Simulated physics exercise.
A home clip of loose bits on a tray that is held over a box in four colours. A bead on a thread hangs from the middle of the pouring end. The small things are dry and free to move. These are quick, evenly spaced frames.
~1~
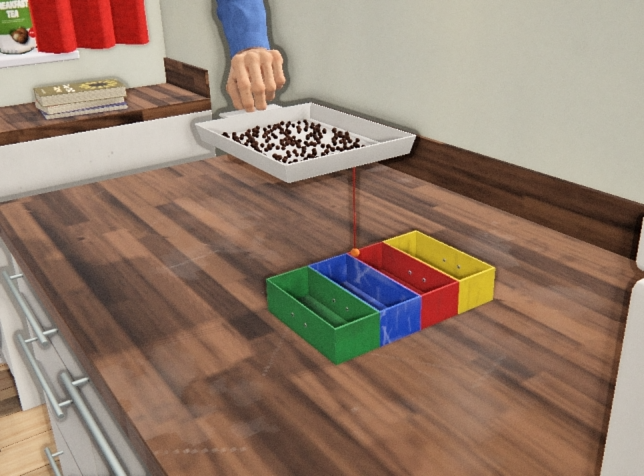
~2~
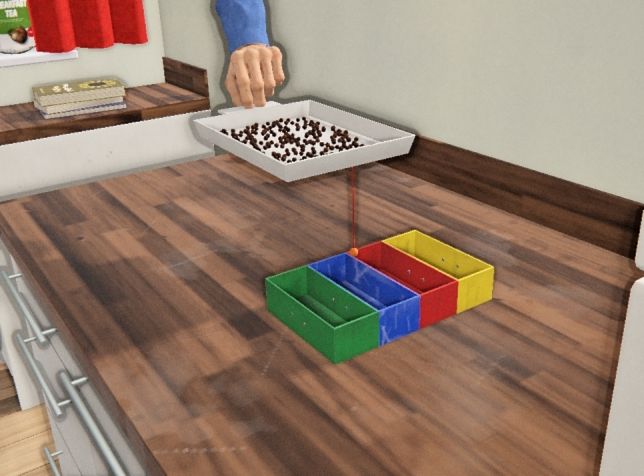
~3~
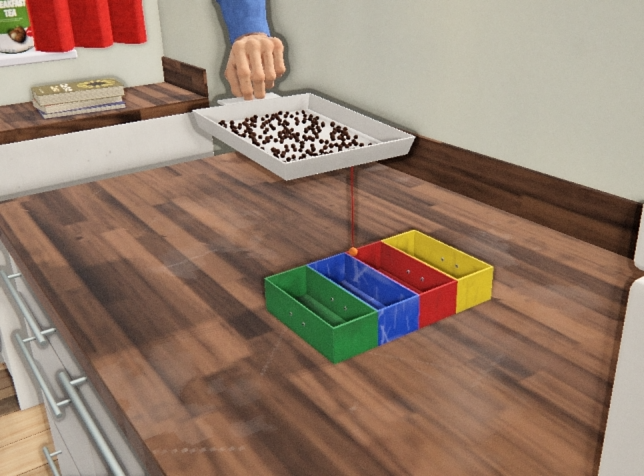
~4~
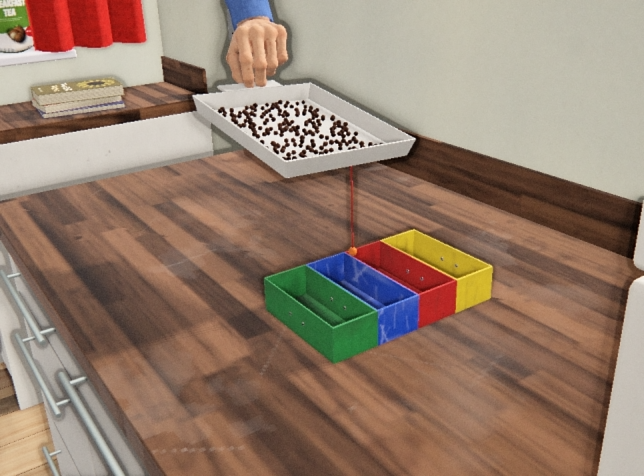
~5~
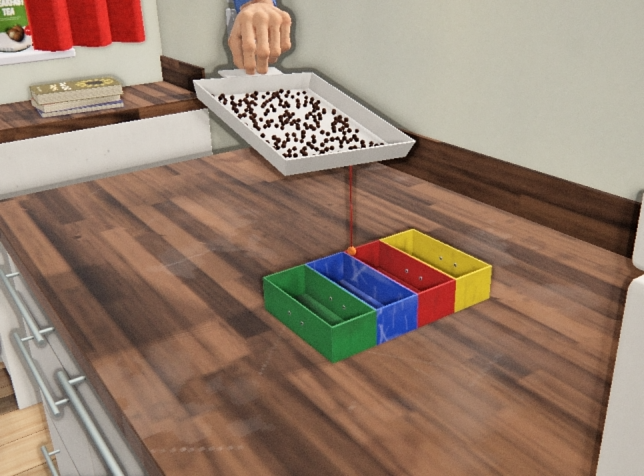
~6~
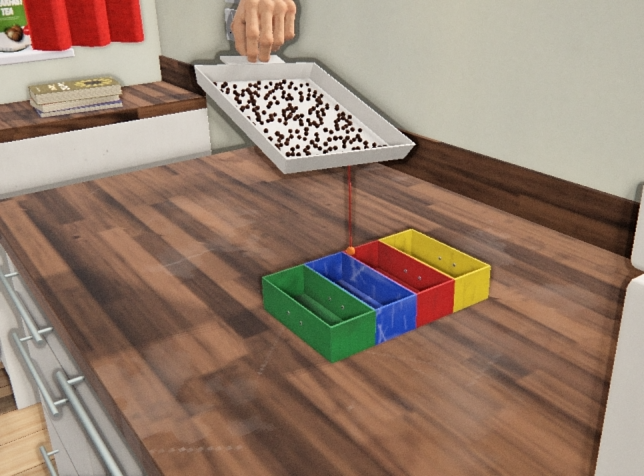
A hand in a blue sleeve grips the far edge of a white tray of small dark brown berries above a wooden kitchen counter, seen from slightly above. Beneath hang a thread and an orange bead, beside an open box with green, blue, red and yellow cells from left to right. The hand steadily raises the tray's far side, slanting it towards the near right, while the camera stays almost still.
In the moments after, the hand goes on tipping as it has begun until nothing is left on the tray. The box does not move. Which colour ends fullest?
It favours the yellow compartment.
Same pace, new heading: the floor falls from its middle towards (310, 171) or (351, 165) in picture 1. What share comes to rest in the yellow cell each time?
The first gives 0 %, the second 10 %.
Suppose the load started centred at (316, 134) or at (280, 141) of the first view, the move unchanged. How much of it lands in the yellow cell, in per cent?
Near 70 % and 60 %.
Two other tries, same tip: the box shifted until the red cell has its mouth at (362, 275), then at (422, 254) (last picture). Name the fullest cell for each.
At the first place the yellow one, at the second the cell in red.
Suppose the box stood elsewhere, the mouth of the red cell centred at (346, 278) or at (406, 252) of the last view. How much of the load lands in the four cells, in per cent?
Roughly 30 per cent, and 100 per cent.
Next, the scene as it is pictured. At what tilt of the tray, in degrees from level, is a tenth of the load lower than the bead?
Around 80° of tilt.
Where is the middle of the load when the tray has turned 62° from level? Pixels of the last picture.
Near (380, 155).
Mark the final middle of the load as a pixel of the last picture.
Roughly at (422, 283).
Soon after the last picture, tray tipped steeply; nearly all on the tray; a stray few in the yellow cell; a small part falling or outside the box.
A little later, tray tipped past a quarter turn; about a third on the tray; about a quarter in the yellow cell; a small part in the red cell; a stray few in the blue cell; about a quarter falling or outside the box.
Later still, tray tipped past a quarter turn; about half in the yellow cell; about a third in the red cell; a stray few in the blue cell; a stray few falling or outside the box.
At rest, tray tipped past a quarter turn; about half in the yellow cell; about a third in the red cell; a stray few in the blue cell; none in the green cell; a stray few outside the box.
